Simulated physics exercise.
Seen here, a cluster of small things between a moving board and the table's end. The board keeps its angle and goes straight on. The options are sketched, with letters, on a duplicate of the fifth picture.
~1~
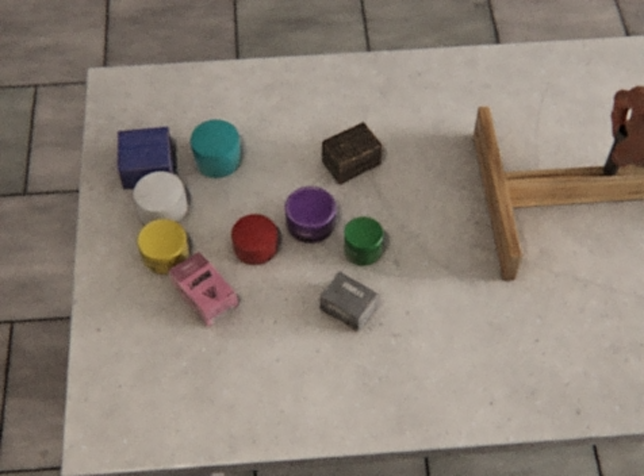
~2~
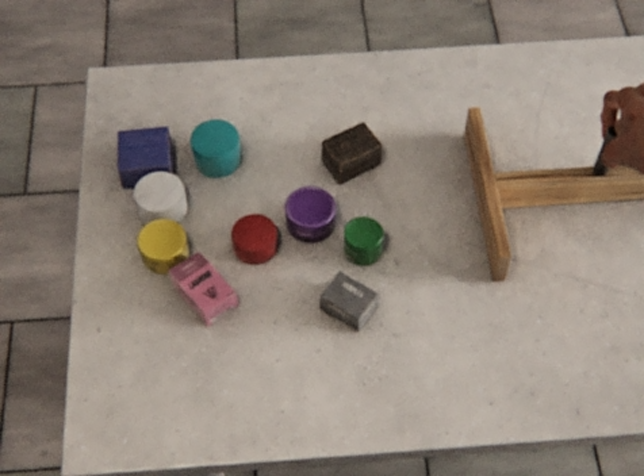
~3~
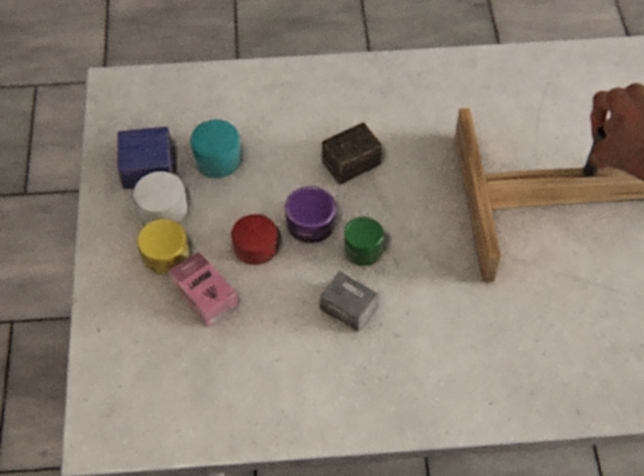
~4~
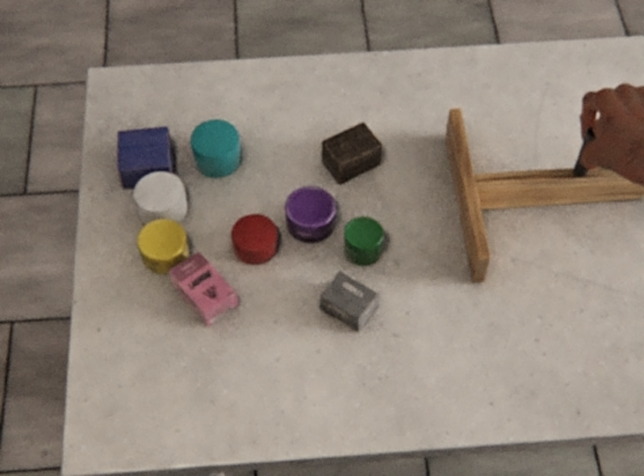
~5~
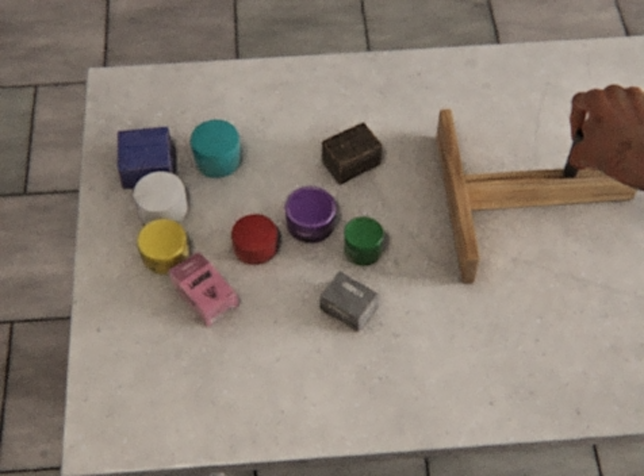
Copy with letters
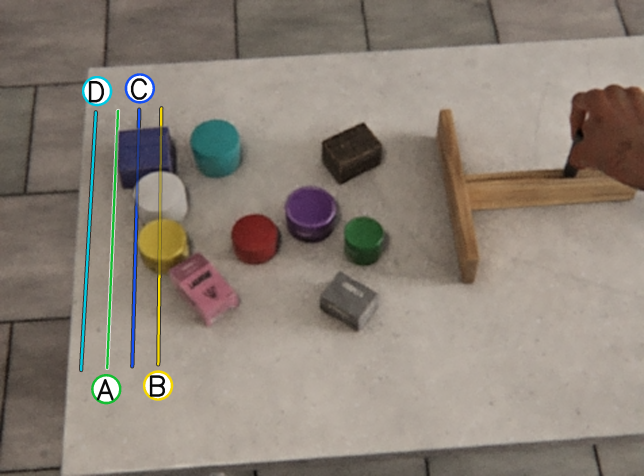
A hand slides a wooden T-shaped board slowly left across a table toward scattered small objects.
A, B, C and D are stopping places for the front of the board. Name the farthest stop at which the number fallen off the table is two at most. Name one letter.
As far as mark B.
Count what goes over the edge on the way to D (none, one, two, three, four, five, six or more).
By then, six or more.
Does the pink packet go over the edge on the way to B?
No.
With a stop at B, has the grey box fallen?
By then, no.
On the copy, A at (113, 229); B at (160, 226); C at (136, 227); D at (89, 230).
On B. First, board (352, 187); black block (313, 151); green tub (330, 246).
Then, board (244, 194); blue block (113, 162); yellow jar (134, 248).
Finally, board (160, 199); blue block over the edge; yellow jar over the edge; two fallen.
By contrast, A drops four; C drops four; D drops nine.
